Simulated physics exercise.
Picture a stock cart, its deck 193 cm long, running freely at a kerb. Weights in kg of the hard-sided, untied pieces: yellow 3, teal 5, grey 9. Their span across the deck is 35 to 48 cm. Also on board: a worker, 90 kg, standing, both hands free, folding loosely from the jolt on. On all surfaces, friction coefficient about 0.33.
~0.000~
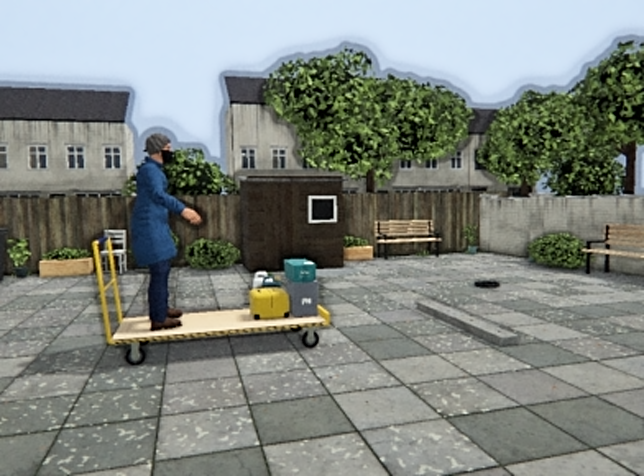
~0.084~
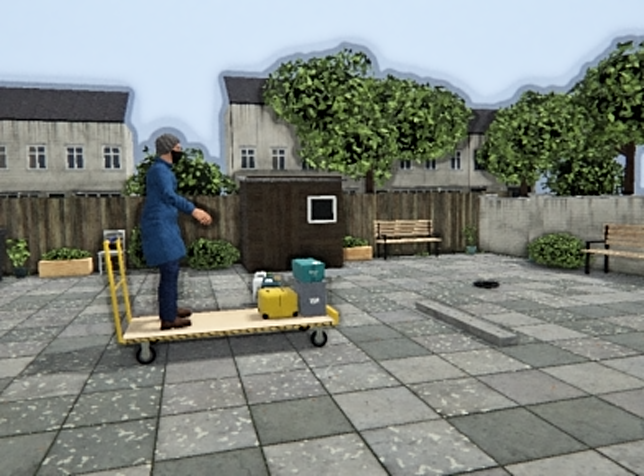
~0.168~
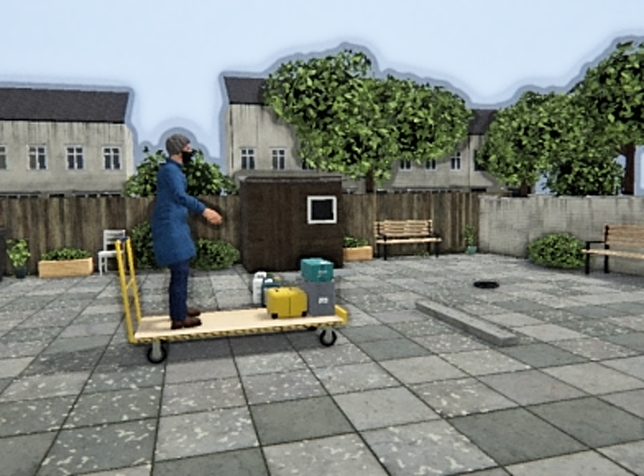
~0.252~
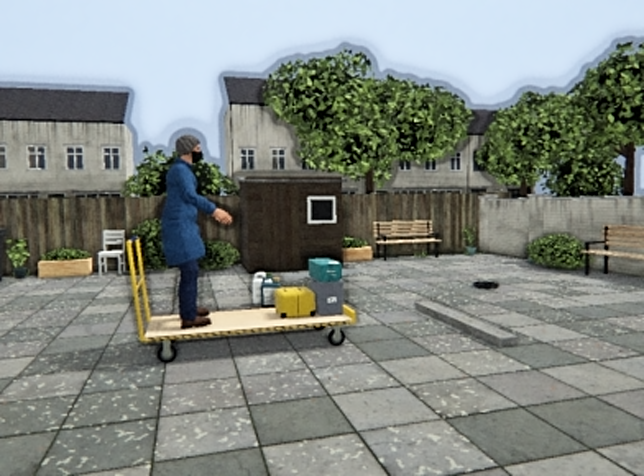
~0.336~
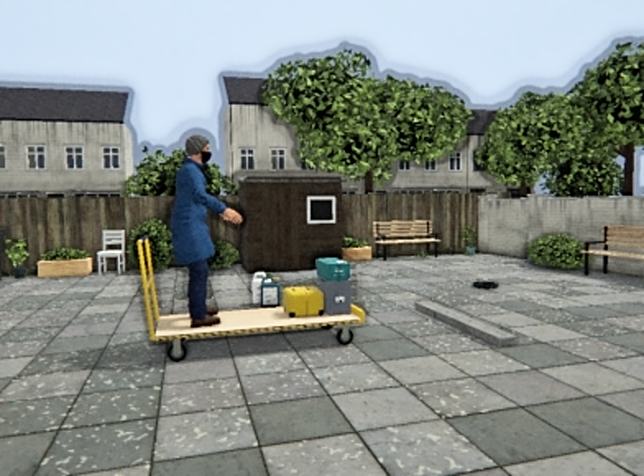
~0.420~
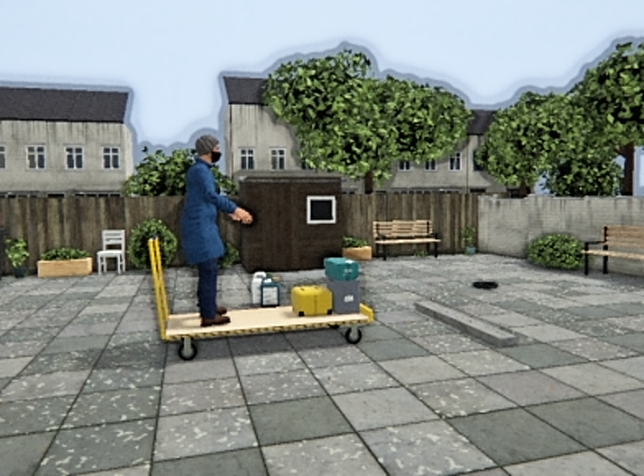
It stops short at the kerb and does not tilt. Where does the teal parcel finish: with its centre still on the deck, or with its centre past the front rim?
The teal parcel finishes past the front rim.
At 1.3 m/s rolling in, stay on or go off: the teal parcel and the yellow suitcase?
Lab note: Teal - leaves the load, yellow - remains loaded.
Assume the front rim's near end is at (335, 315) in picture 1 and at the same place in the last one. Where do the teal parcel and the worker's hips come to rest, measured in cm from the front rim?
The teal one would stop 40 cm past the front rim, and the hips 130 cm behind it.
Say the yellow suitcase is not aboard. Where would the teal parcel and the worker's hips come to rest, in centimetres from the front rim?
Then the teal one ends 60 cm past the front rim, and the hips 130 cm behind it.
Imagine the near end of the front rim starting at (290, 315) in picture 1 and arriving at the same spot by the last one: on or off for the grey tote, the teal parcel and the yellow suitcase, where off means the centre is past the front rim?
Grey - kept, teal - dropped, yellow - kept.
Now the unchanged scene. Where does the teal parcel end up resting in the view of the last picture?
About (502, 313).
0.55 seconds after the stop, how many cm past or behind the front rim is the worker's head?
Position: Approx. 60 cm behind the front rim.
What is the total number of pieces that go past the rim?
A total of 1.
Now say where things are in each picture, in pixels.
In the first frame, teal parcel (300, 270), grey tote (302, 296), rim corner (328, 321); 165 cm short of the stop.
In the second frame, teal parcel (308, 270), grey tote (310, 296), rim corner (337, 320); 156 cm short of the stop.
In the third frame, teal parcel (316, 270), grey tote (319, 296), rim corner (346, 320); 147 cm short of the stop.
In the fourth frame, teal parcel (325, 270), grey tote (327, 295), rim corner (354, 319); 138 cm short of the stop.
In the fifth frame, teal parcel (333, 269), grey tote (335, 295), rim corner (362, 319); 128 cm short of the stop.
In the sixth frame, teal parcel (341, 269), grey tote (343, 294), rim corner (371, 318); 119 cm short of the stop. Speed about 1.1 m/s.
After 1.51 s the deck stops.
After 1.76 s the teal parcel is 1 cm behind the rim, tilted 5°, near (457, 263) in the last picture's view.
After 2.06 s the teal parcel is 12 cm past the rim, tilted 105°, near (467, 285) in the last picture's view.
After 2.51 s the teal parcel is 56 cm past the rim, tilted 180°, near (500, 313) in the last picture's view.
Final state at 3.8 s, past the rim, teal parcel; behind it, yellow suitcase, grey tote and the worker's hips.
